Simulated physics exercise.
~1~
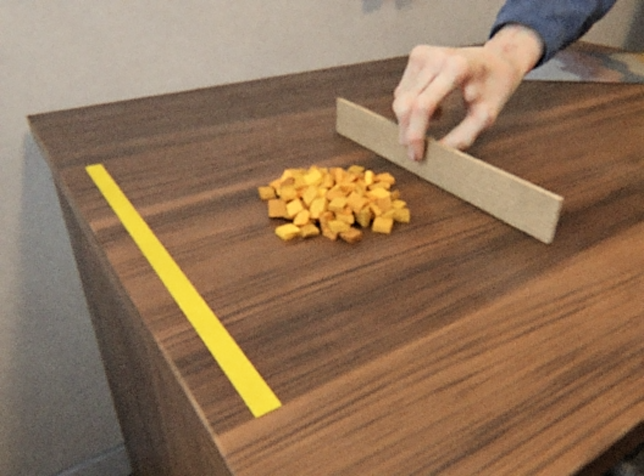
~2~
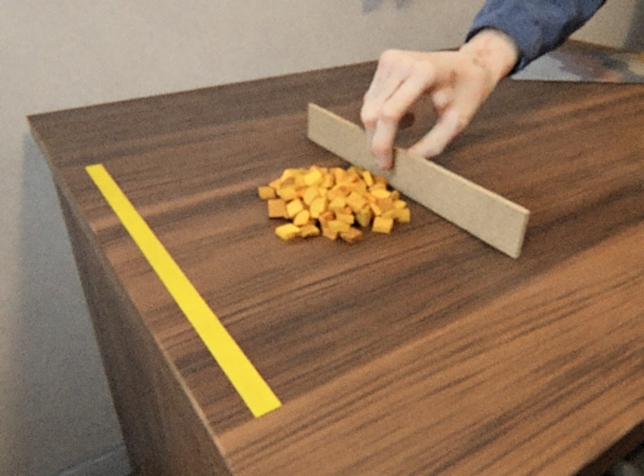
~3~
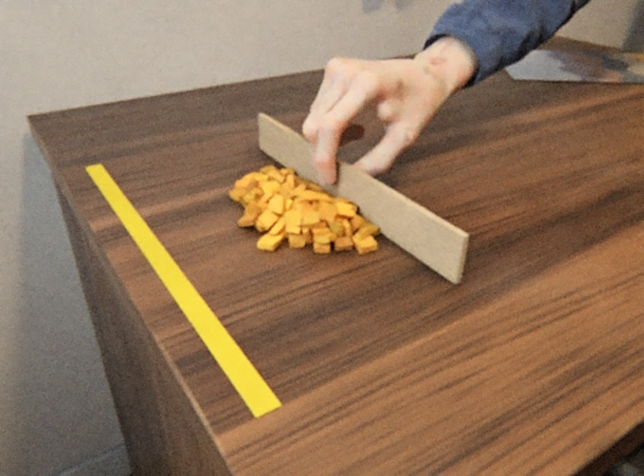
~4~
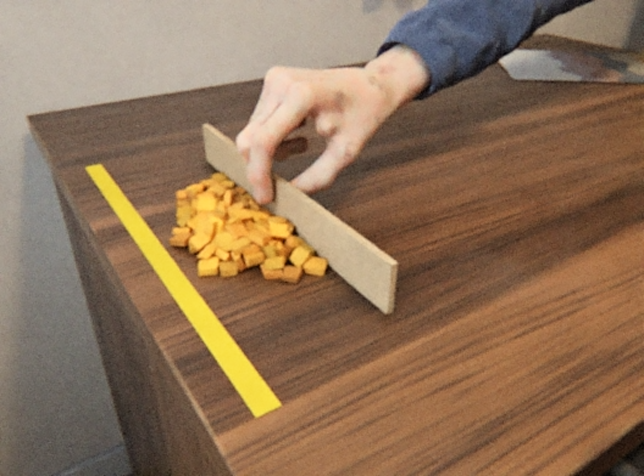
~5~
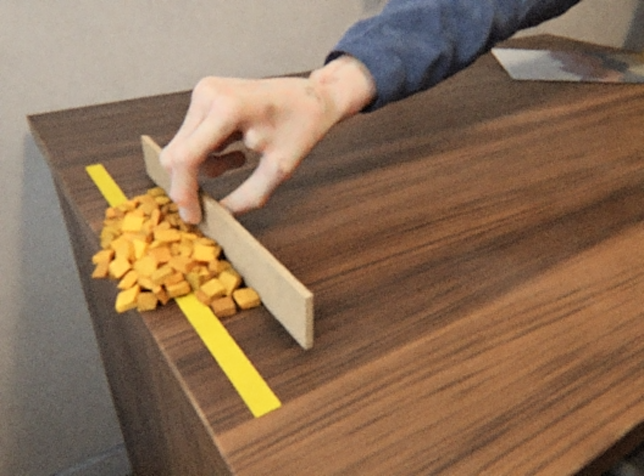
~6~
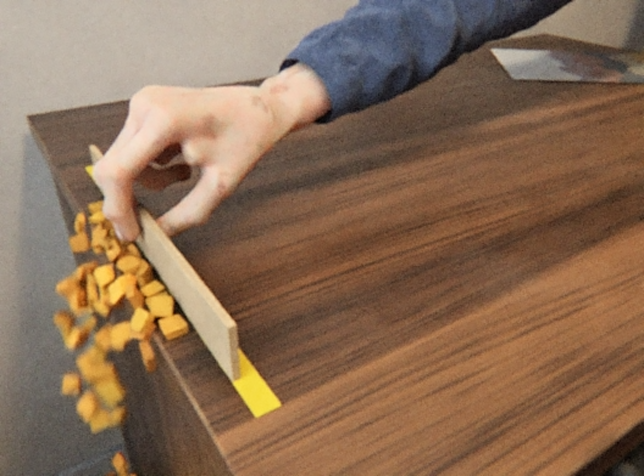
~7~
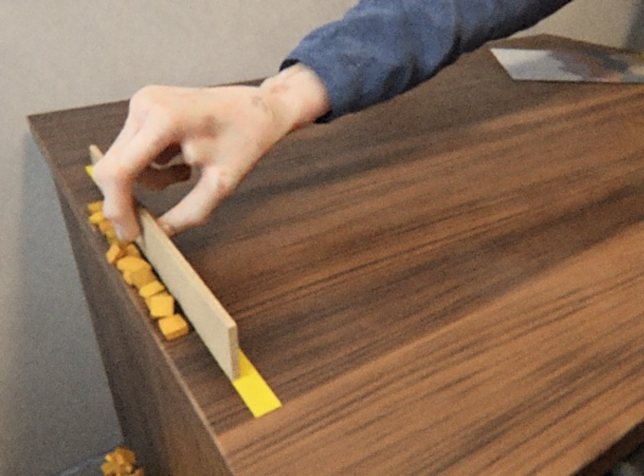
A hand used an upright strip of card to push a heap of small orange-yellow chunks left across a wooden table, stopping at the yellow tape, and most of the pieces tumbled off the edge while a few stayed along it.
